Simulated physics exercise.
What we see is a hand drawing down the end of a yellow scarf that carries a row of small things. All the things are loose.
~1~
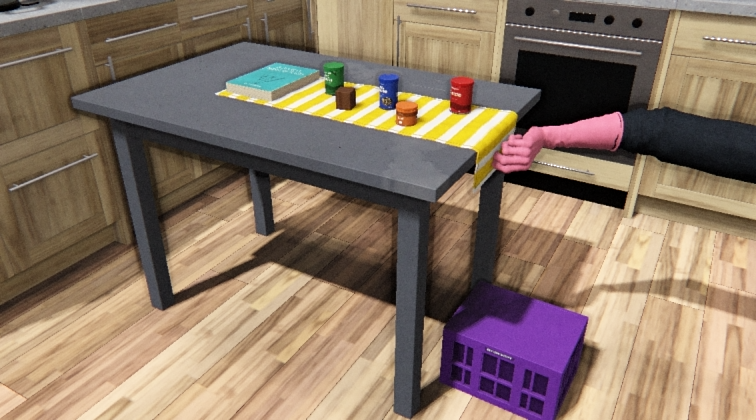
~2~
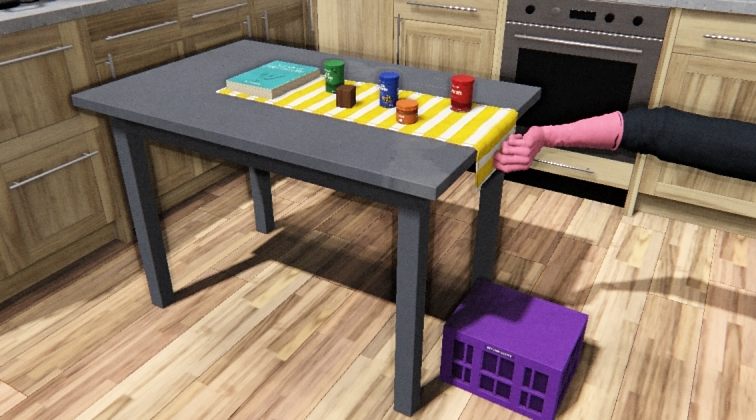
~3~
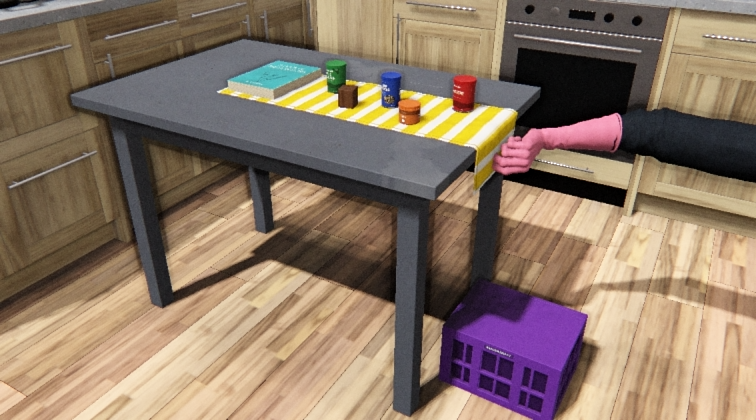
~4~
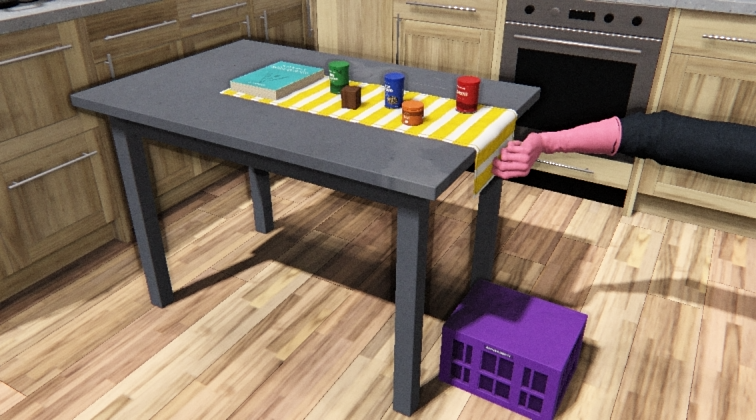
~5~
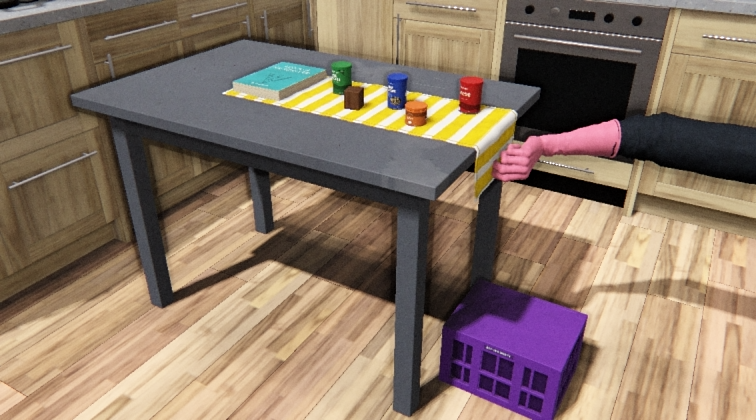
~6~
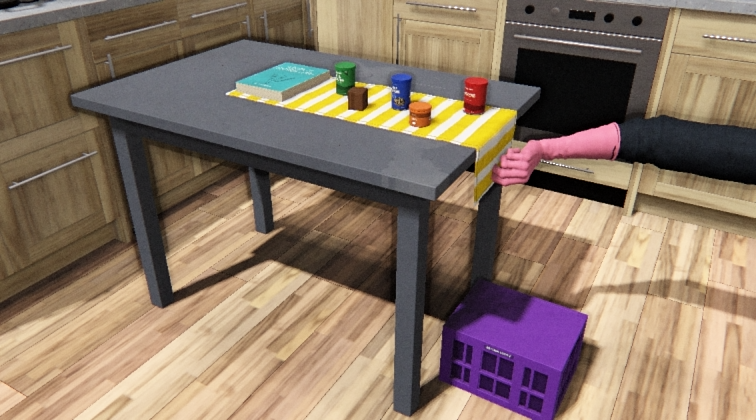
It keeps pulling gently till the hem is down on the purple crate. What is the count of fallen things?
Over the edge go four.
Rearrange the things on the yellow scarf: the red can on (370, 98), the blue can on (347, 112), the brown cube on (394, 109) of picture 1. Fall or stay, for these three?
The red can is carried off; the blue can goes over; the brown cube drops off.
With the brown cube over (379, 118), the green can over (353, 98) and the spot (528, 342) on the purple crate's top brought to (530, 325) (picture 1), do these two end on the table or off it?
The brown cube tumbles off, the green can does not fall.
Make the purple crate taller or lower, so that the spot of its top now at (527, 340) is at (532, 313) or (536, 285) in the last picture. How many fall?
Over the edge go 3 and 2.
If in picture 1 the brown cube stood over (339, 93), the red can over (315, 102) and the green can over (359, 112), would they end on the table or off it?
The brown cube keeps its place on top; the red can keeps its place on top; the green can tumbles off.
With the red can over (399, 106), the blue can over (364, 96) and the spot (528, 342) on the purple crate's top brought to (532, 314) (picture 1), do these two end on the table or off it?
The red can is carried off, the blue can survives.
Soon after, hem near (487, 266); red can and orange pot gone.
Then, hem on the crate; red can, orange pot, blue can and brown cube gone.
At rest, hem on the crate; red can, orange pot, blue can and brown cube gone. The table loses four.
